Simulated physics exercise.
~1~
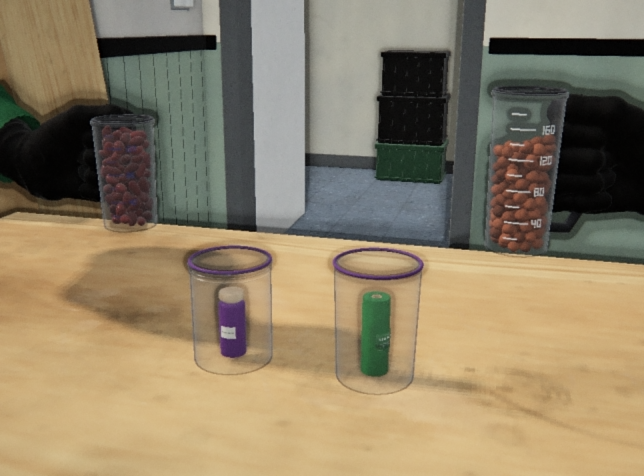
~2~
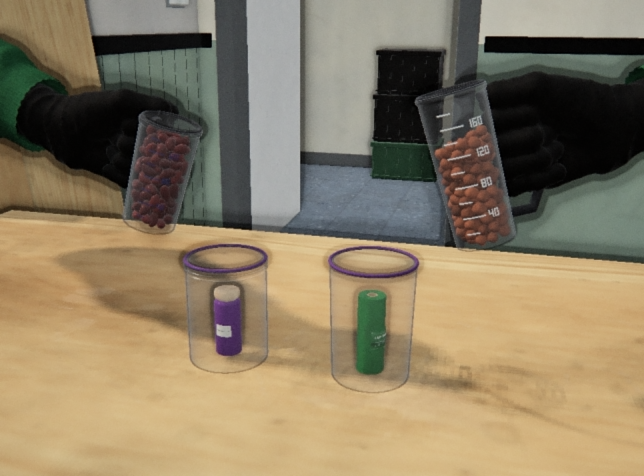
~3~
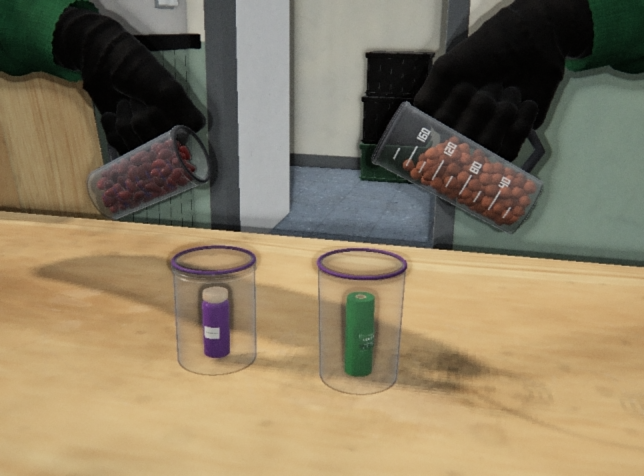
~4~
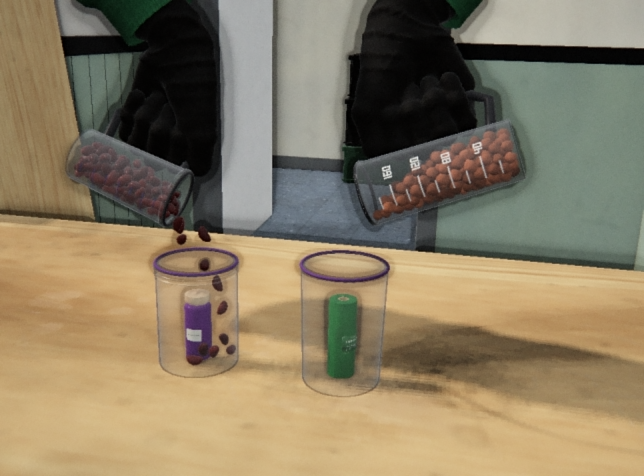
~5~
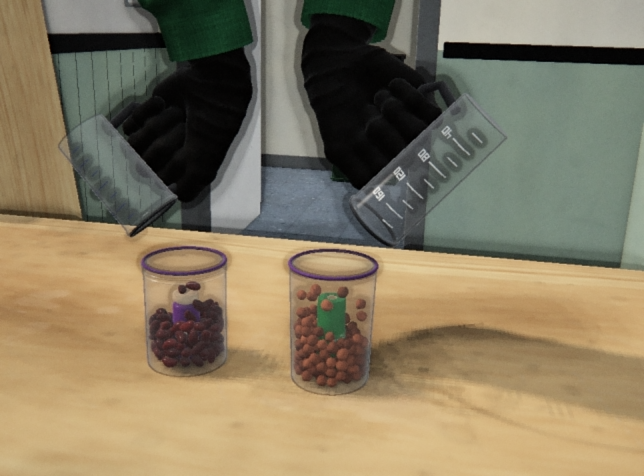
Two black-gloved hands tip cups of reddish balls into clear containers, partly burying the upright cylinders.
